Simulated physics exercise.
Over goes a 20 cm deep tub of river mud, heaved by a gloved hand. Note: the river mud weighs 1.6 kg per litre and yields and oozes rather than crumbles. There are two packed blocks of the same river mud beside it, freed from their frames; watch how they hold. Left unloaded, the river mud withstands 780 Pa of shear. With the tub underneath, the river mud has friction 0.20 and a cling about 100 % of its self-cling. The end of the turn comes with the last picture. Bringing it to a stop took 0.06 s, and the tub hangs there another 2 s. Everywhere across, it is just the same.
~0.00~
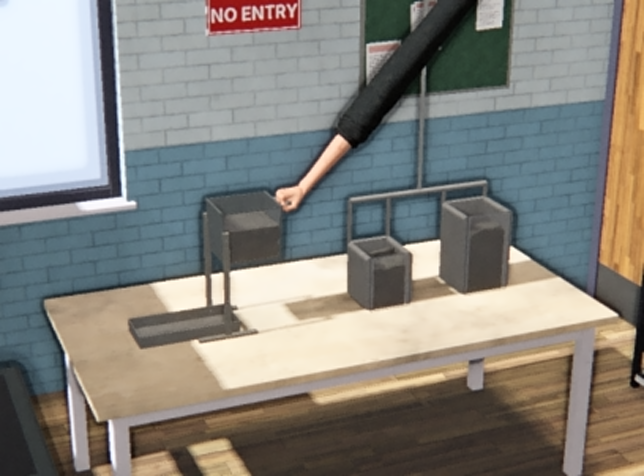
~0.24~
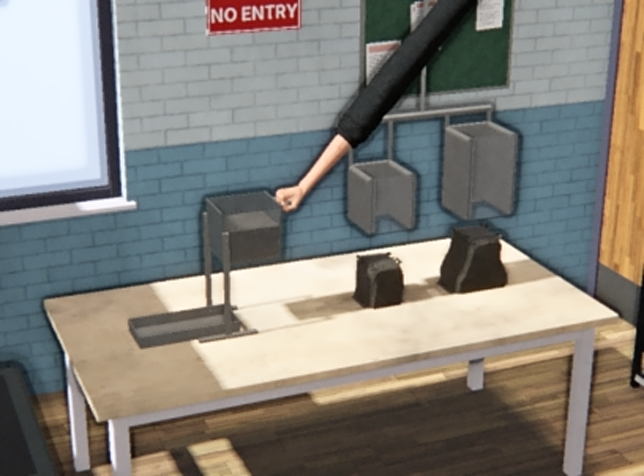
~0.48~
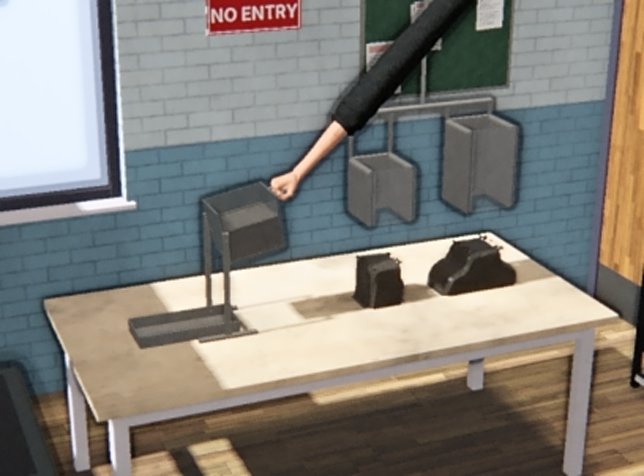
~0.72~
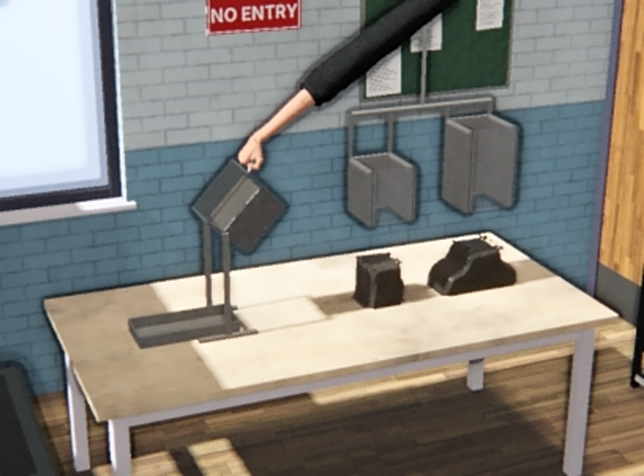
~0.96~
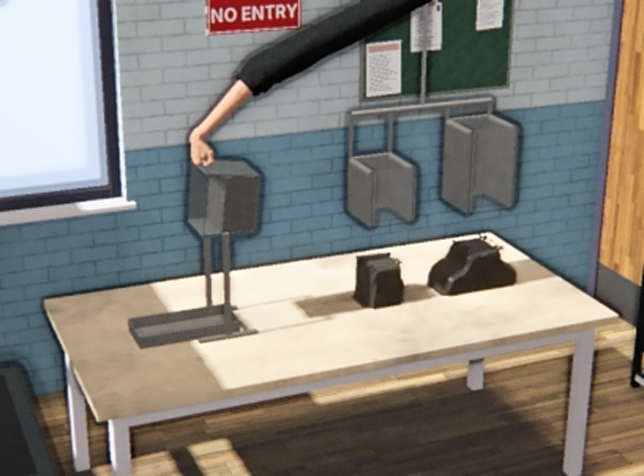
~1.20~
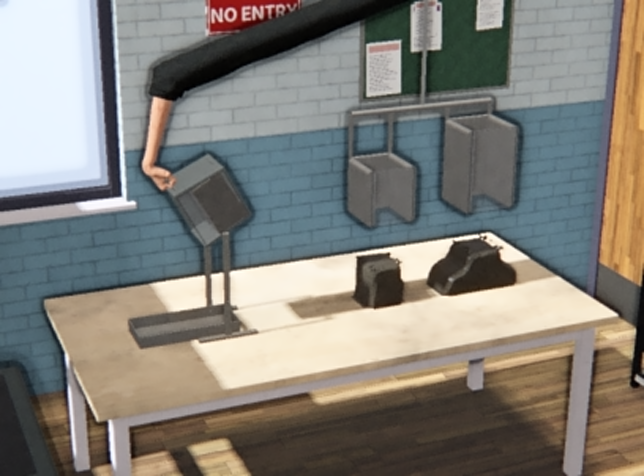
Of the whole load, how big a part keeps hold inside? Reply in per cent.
The part that keeps hold inside is about 0 %.
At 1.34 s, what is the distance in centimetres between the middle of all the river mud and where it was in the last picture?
The shift is near 7 cm.
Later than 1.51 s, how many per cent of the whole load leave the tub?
30 %.
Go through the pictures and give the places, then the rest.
The first picture shows handle-side rim at (280, 207), tilt 0 degrees; highest point of the river mud at (267, 227); test blocks 19 cm, 29 cm high (left to right).
The second picture shows handle-side rim at (280, 207), tilt 0 degrees; highest point of the river mud at (267, 227); test blocks 18 cm, 24 cm high (left to right).
The third picture shows handle-side rim at (276, 197), tilt 10 degrees; highest point of the river mud at (275, 217); test blocks 18 cm, 19 cm high (left to right).
The fourth picture shows handle-side rim at (247, 175), tilt 47 degrees; highest point of the river mud at (261, 189); test blocks 18 cm, 19 cm high (left to right).
The fifth picture shows handle-side rim at (207, 176), tilt 85 degrees; highest point of the river mud at (230, 178); test blocks 18 cm, 19 cm high (left to right).
The sixth picture shows handle-side rim at (176, 198), tilt 118 degrees; highest point of the river mud at (219, 174); test blocks 18 cm, 19 cm high (left to right).
By 1.34 s, the tub is at 118 degrees and holds 98 %.
By 1.51 s, the tub is at 118 degrees and holds 32 %.
By 1.68 s, the tub is at 118 degrees and holds 6 %.
By 1.85 s, the tub is at 118 degrees and holds 0 %.
By 3.20 s, at the end, the tub is at 118 degrees and holds 0 %.
